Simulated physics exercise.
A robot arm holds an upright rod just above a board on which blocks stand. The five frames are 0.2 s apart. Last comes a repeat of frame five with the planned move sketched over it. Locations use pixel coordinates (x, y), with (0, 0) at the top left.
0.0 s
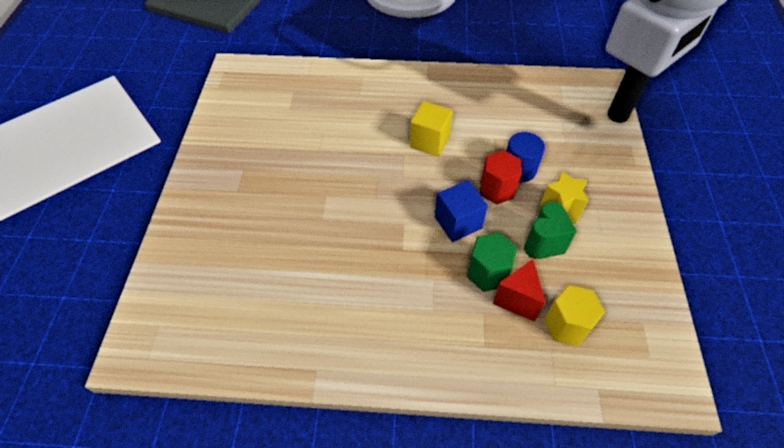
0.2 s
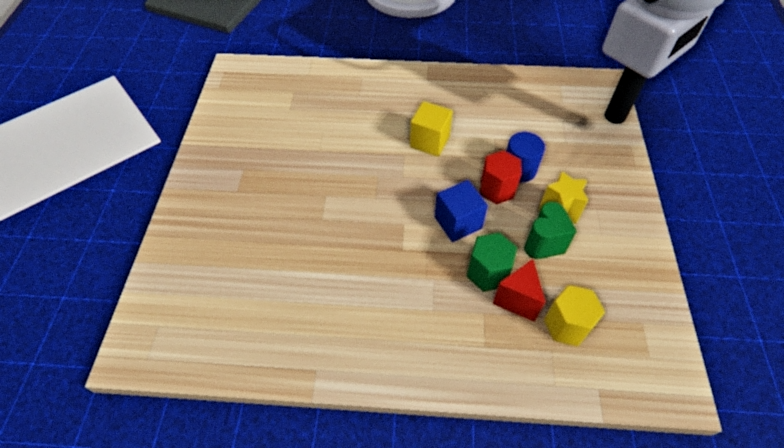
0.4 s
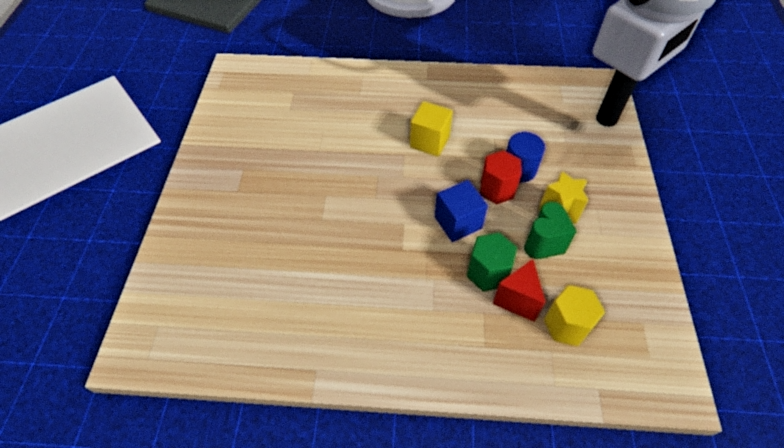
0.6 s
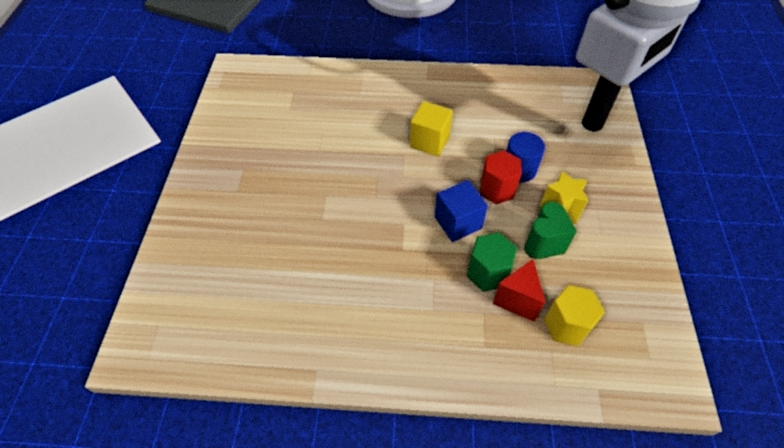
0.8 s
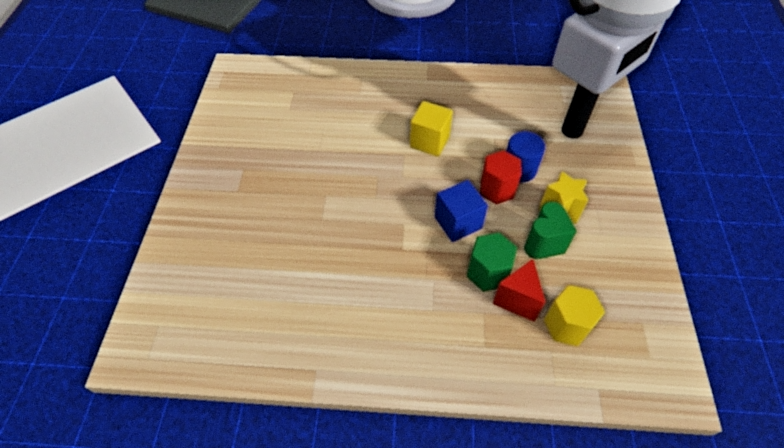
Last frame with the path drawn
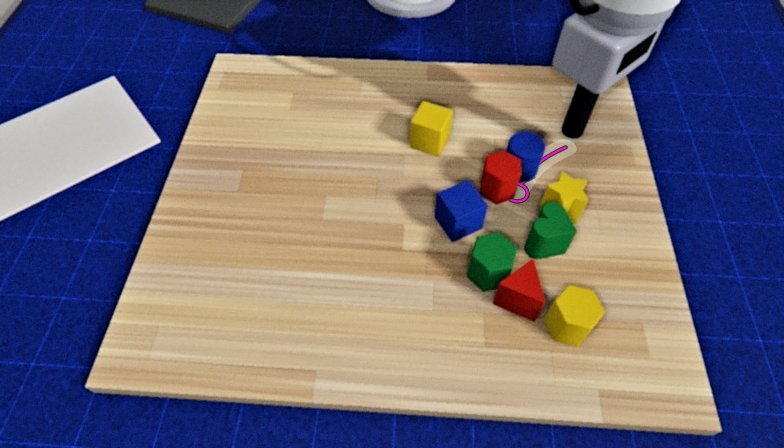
A robot arm holding a black rod moved slowly left and slightly toward the viewer over the right side of a wooden board, while the colorful blocks scattered there all stayed where they were.
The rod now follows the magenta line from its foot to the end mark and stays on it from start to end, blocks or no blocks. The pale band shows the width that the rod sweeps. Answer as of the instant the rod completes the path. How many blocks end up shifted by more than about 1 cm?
Three or more get moved.
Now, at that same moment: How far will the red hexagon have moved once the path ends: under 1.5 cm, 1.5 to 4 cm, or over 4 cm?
The answer will be the long band, over 4 cm.
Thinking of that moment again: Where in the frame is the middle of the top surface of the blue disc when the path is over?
Its top centre is at about (493, 162).
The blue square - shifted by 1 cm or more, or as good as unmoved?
It travels a centimetre or more.
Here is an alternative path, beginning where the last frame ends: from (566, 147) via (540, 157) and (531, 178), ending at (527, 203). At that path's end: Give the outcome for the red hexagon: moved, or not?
Here's my answer: The red hexagon gets displaced.
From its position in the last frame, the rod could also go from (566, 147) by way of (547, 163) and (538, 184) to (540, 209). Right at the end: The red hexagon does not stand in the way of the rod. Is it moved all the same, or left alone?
The red hexagon will be pushed away from where it stands.
Drawn move, from (566, 147) by way of (536, 165) to (516, 192).
The first path, step by step. Halfway along, rod (541, 150); red hexagon (496, 169); blue disc (518, 149).
At the end, rod (521, 177); blue square (448, 207), turned 30° anticlockwise; red hexagon (462, 180); blue disc (493, 162); yellow star still.
